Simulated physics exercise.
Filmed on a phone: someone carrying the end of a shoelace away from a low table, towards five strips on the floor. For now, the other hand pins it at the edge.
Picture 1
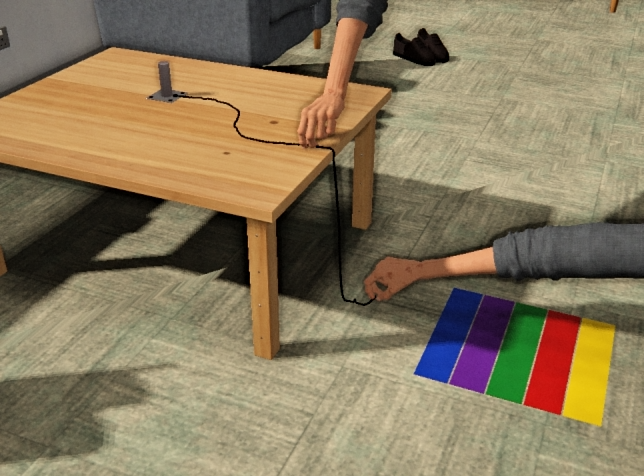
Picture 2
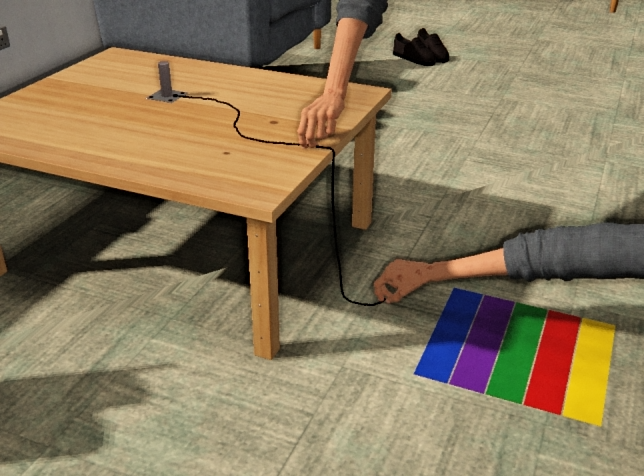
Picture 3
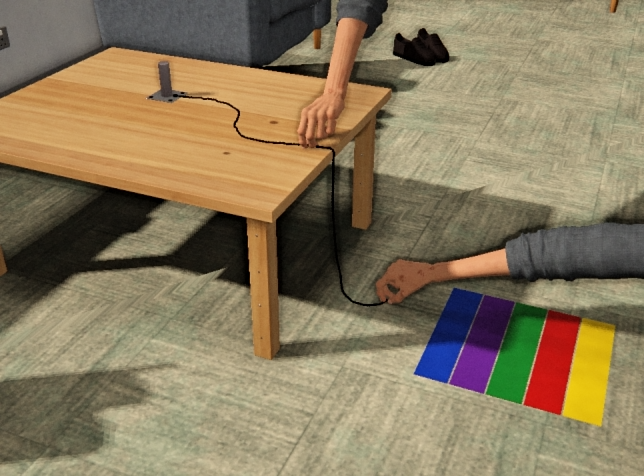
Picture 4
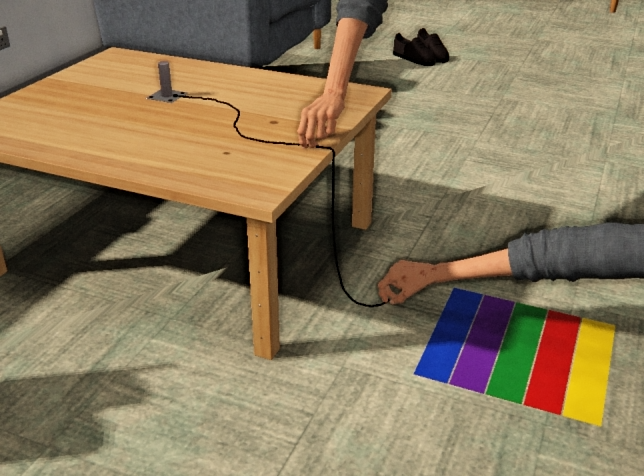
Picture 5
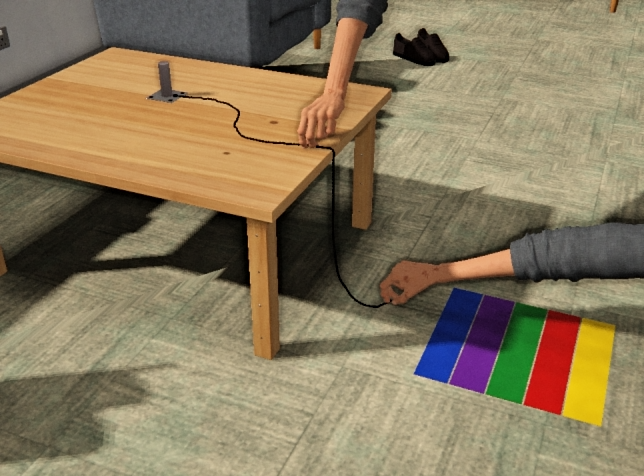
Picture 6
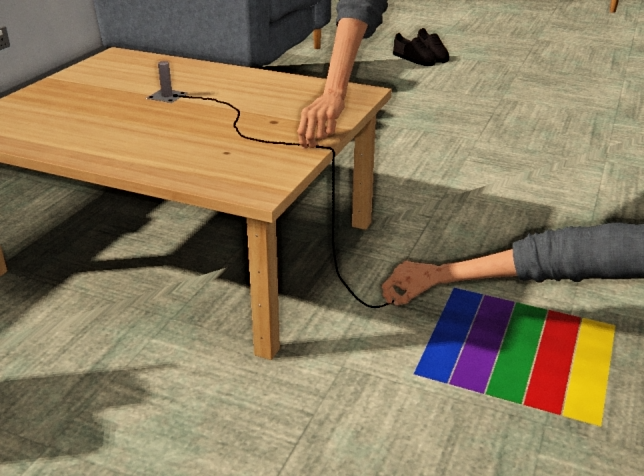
A hand gripping the end of a dark shoelace moves slightly right, away from the low wooden table and towards the blue strip, then barely shifts. The other hand stays pressed at the table's edge, pinning the lace, while the five coloured strips lie still on the floor.
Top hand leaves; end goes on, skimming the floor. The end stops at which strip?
At the green strip.
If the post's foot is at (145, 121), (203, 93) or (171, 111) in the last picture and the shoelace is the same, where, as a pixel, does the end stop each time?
Results per try: (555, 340); (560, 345); (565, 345).
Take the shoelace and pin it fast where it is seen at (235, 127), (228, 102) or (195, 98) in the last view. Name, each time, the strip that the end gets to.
The end stops at purple, then green, then green.
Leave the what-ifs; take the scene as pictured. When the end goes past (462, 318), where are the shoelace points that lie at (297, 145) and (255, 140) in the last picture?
Taking them in turn, (336, 151) and then (302, 136).
Early on, end near (462, 318); over blue.
Midway, end near (503, 328); over purple.
At the end of the slack, end near (526, 334); over green. It halts on the green strip.
